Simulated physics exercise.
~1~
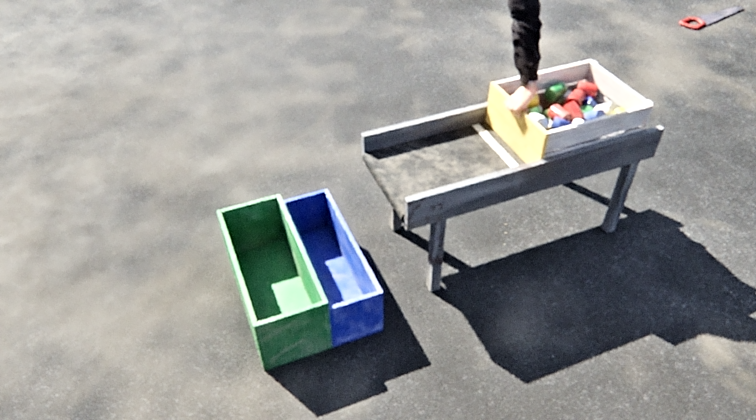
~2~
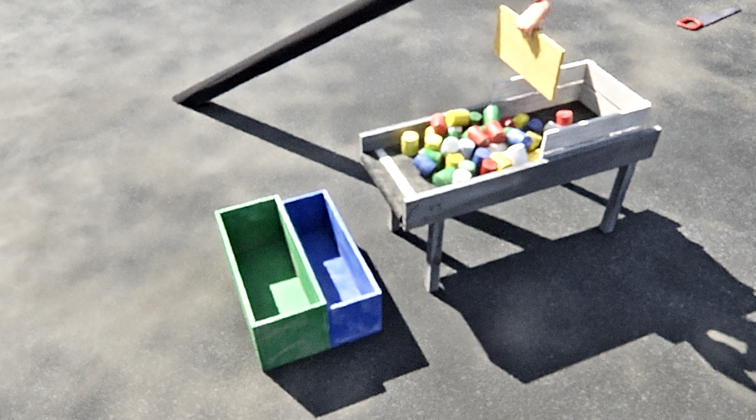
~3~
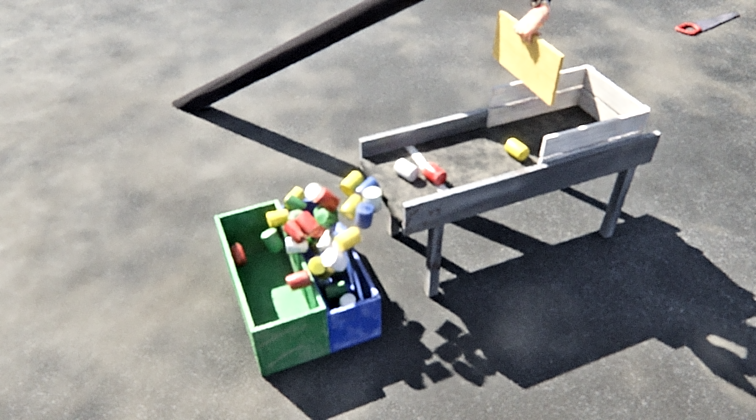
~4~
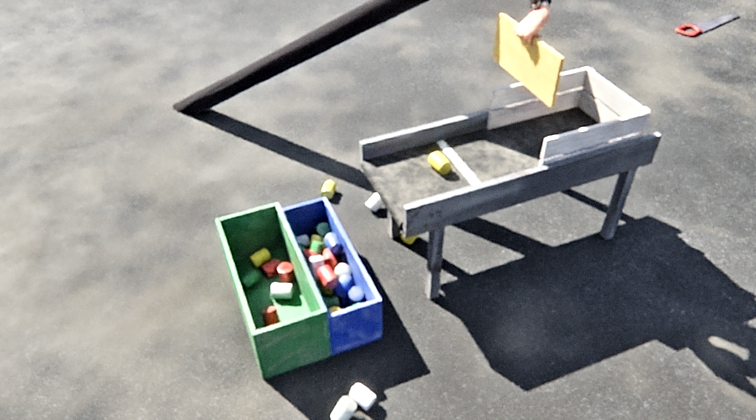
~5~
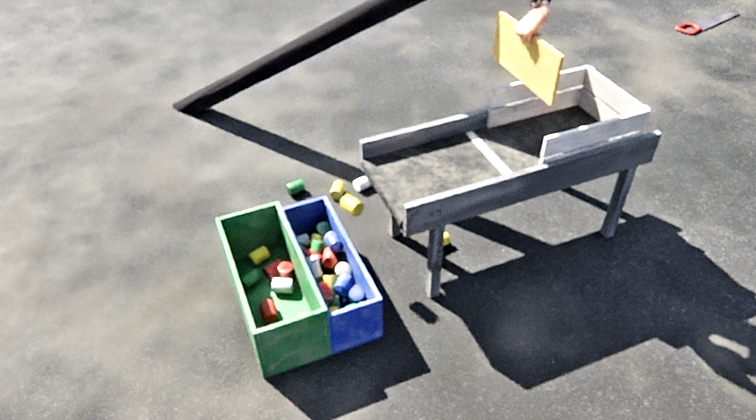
At the start, small colourful jars fill a white pen on a raised belt, held back by a yellow gate, with a blue tub and a green tub standing past the belt's left end. A hand on a long dark arm lifts the gate, and the jars spread leftward along the belt in a loose crowd. They pour off the end in a tumbling cluster, dropping into both tubs while a few stragglers follow. Some miss and land on the ground. Finally the belt is empty, most jars lie in the blue tub, fewer sit in the green one, and several rest on the pavement.
